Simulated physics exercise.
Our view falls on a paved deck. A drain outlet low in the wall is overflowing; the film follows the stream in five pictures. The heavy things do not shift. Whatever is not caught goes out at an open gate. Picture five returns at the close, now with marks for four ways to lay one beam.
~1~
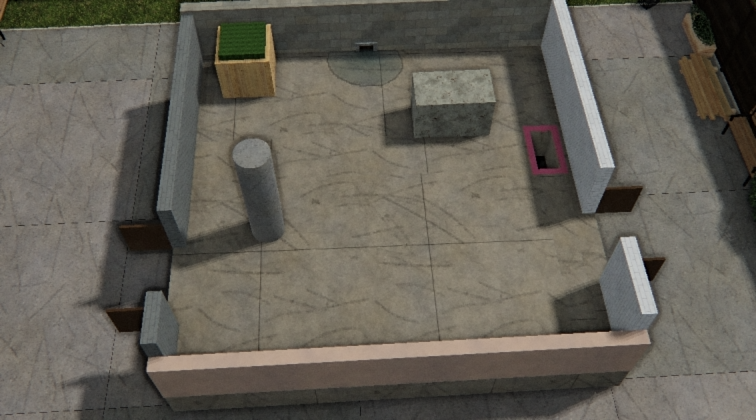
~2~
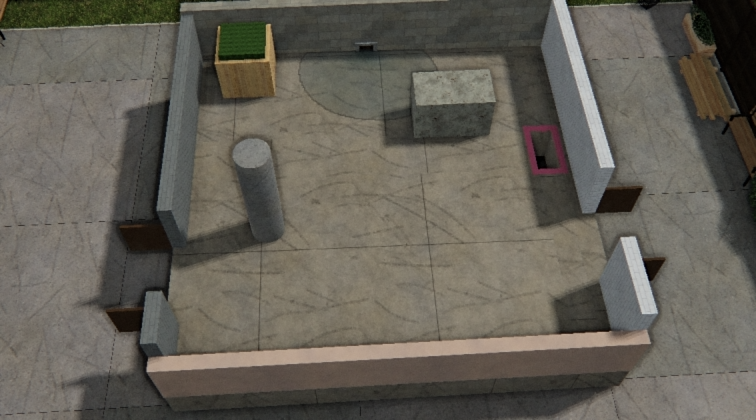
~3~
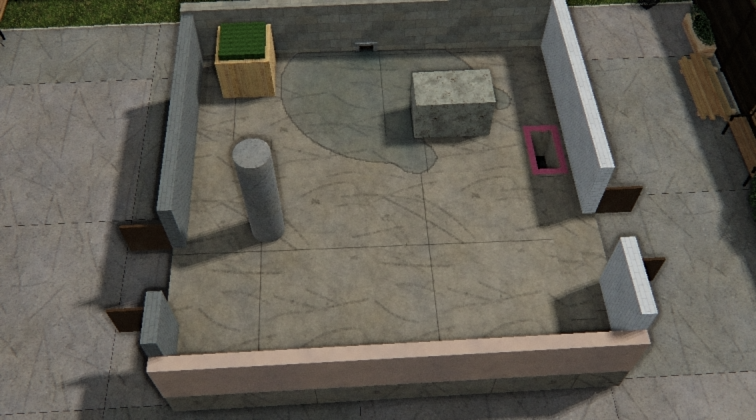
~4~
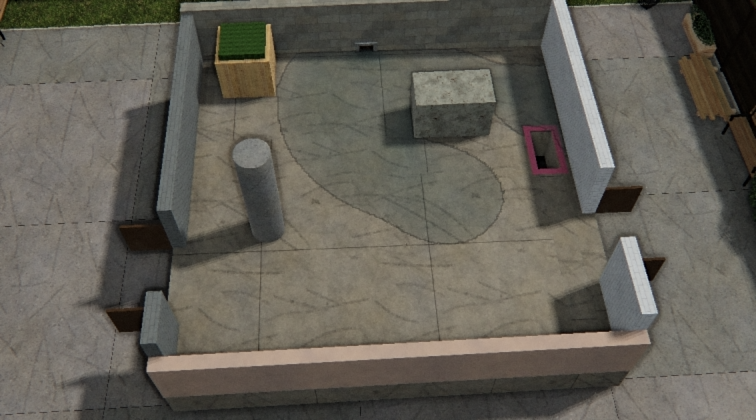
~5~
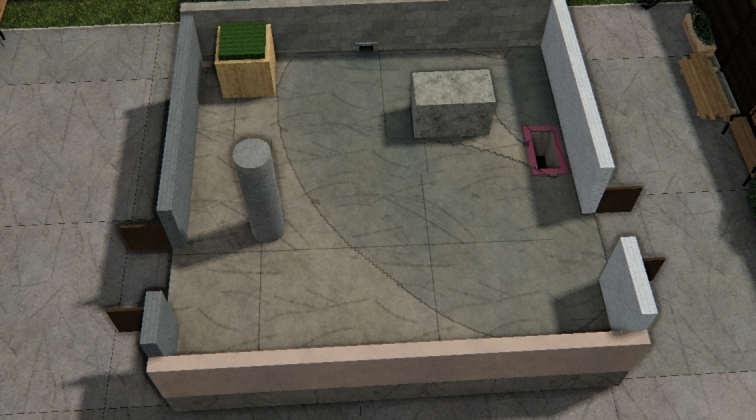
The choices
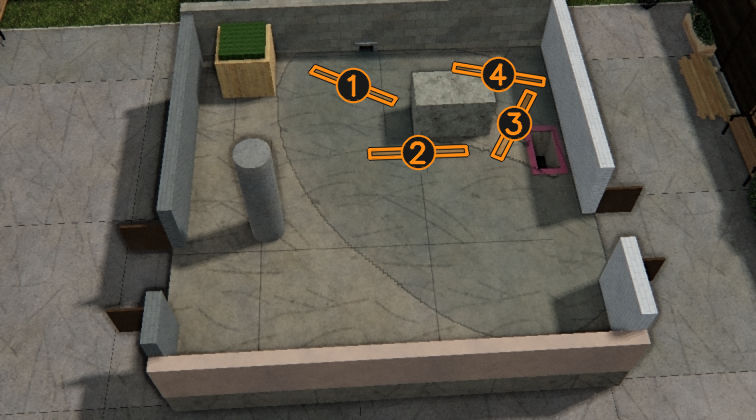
Water spreads from the back wall across the paved deck and reaches the pink drain.
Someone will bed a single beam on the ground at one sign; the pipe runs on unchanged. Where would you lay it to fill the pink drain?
It is 1.
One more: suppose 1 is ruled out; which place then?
That would be 2.
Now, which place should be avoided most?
Place 3.
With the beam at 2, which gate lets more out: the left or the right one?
The right gate.
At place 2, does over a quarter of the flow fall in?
Yes, it does.
On the marked copy, 1 from (312, 69) to (394, 101); 2 from (369, 153) to (466, 150); 3 from (497, 157) to (530, 92); 4 from (454, 67) to (543, 81).
With 1, about 72 % of the stream runs into the pink drain, about 24 % out by the gates.
With 2, about 50 % of the stream runs into the pink drain, about 49 % out by the gates.
With 3, about 21 % of the stream runs into the pink drain, about 78 % out by the gates.
With 4, about 30 % of the stream runs into the pink drain, about 69 % out by the gates.
